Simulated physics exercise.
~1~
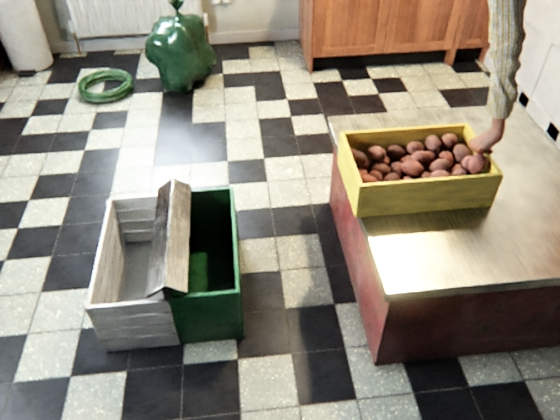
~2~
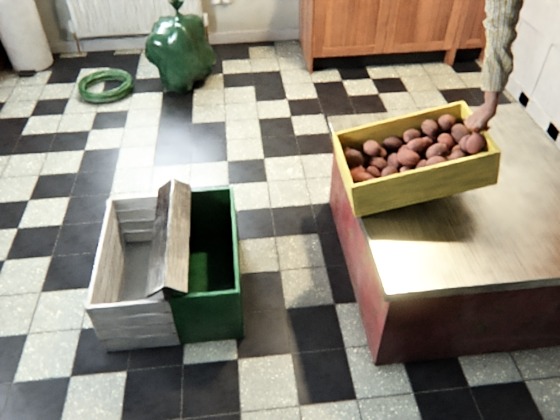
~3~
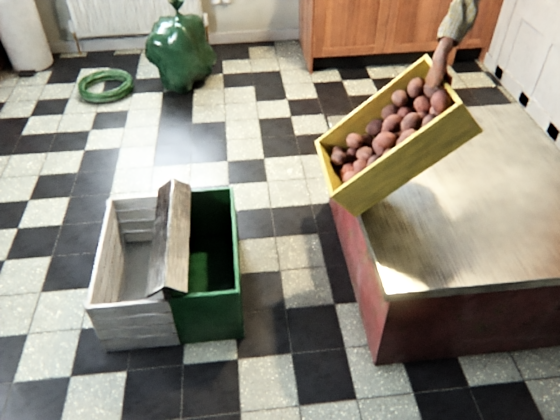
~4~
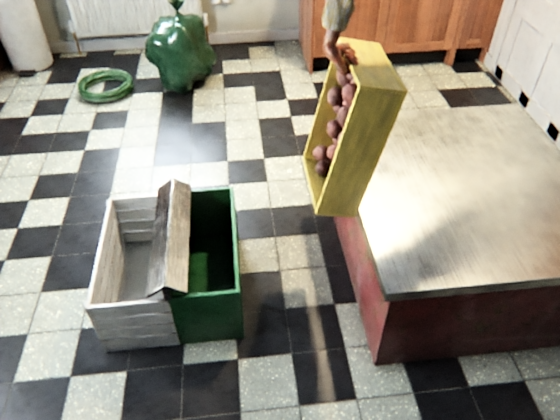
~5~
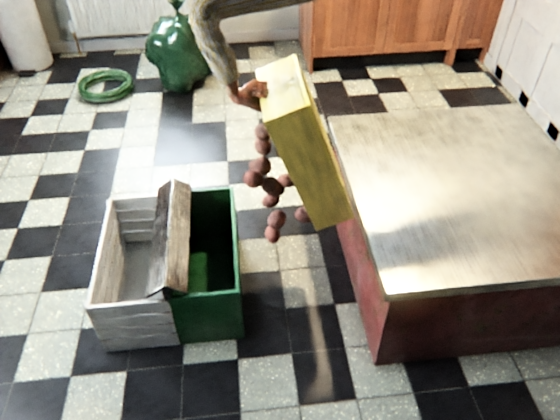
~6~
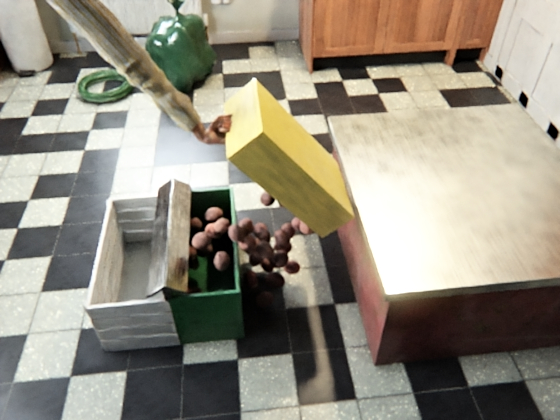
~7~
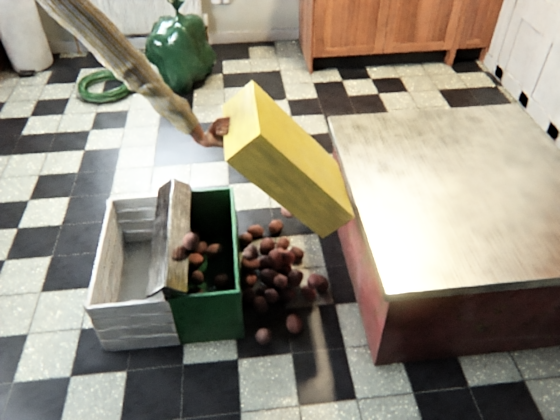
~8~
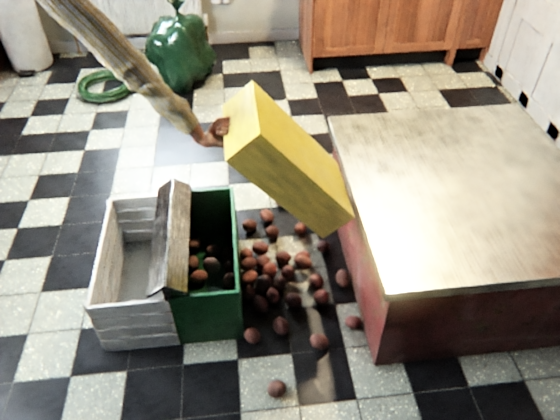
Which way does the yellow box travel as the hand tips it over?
The yellow box moves to the left, off the top of the bench and toward the green tub.
